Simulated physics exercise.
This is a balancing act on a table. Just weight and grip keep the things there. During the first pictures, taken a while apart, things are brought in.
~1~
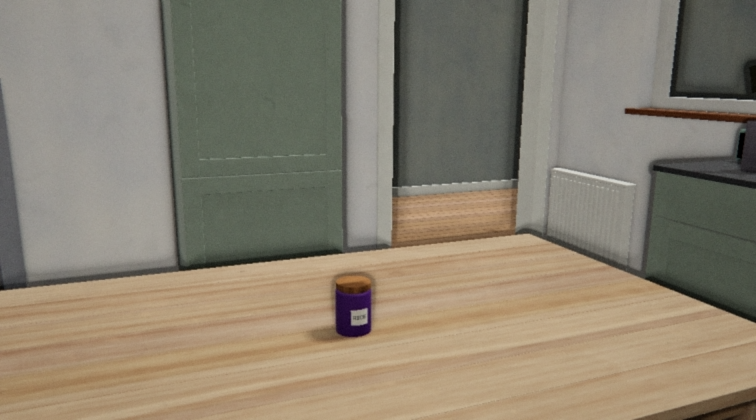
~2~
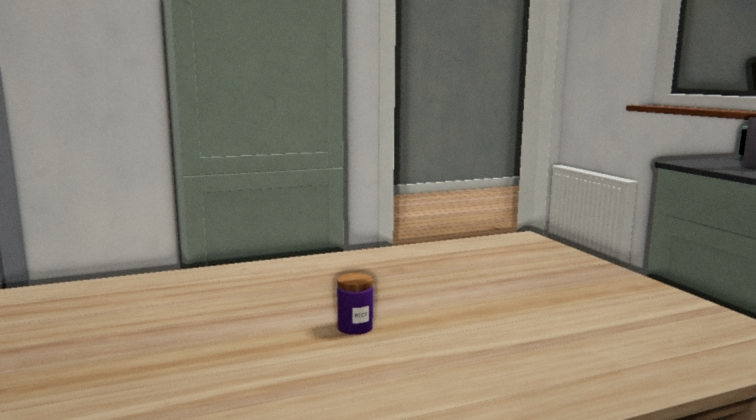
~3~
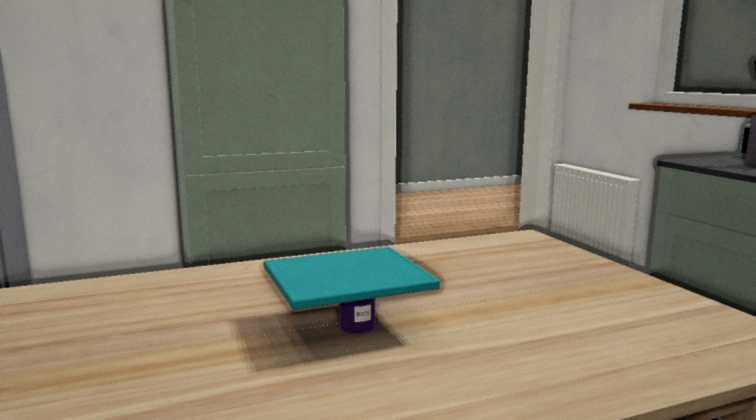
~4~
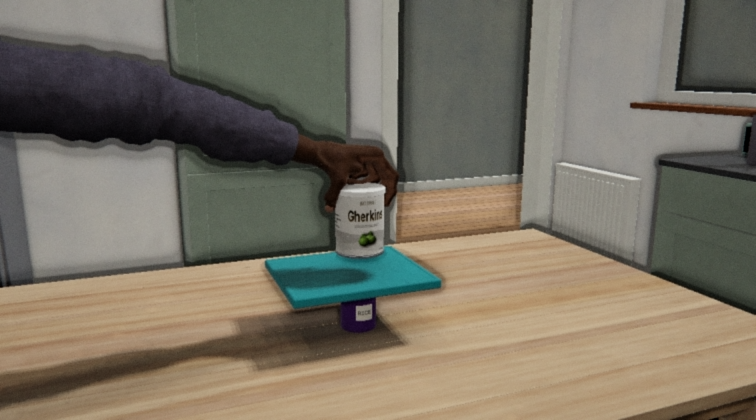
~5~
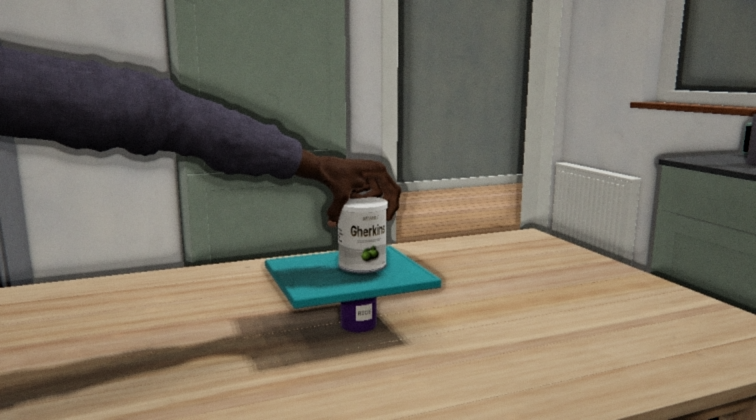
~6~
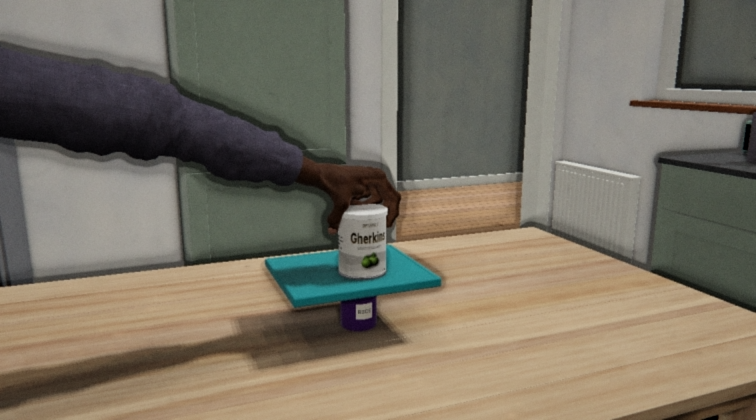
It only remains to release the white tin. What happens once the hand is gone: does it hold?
My guess is the stack will stay standing.
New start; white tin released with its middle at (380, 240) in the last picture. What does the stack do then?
Well, it survives then.
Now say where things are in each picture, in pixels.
The last thing is not in view yet; purple jar (354, 306), in the first picture.
The last thing is not in view yet; purple jar (355, 303), in the second picture.
The last thing is not in view yet, in the third picture.
Still above its spot; white tin (359, 220), in the fourth picture.
Still above its spot; white tin (362, 234), in the fifth picture.
Set down, still held; white tin (362, 241), in the sixth picture.
Then, 0.20 s past the last view, nothing moves.
Then, 0.40 s past the last view, white tin resting near (362, 242).
Finally, all 3 still in place. Final places as the last picture's camera would see them, white tin near (362, 242). The stack stays up.
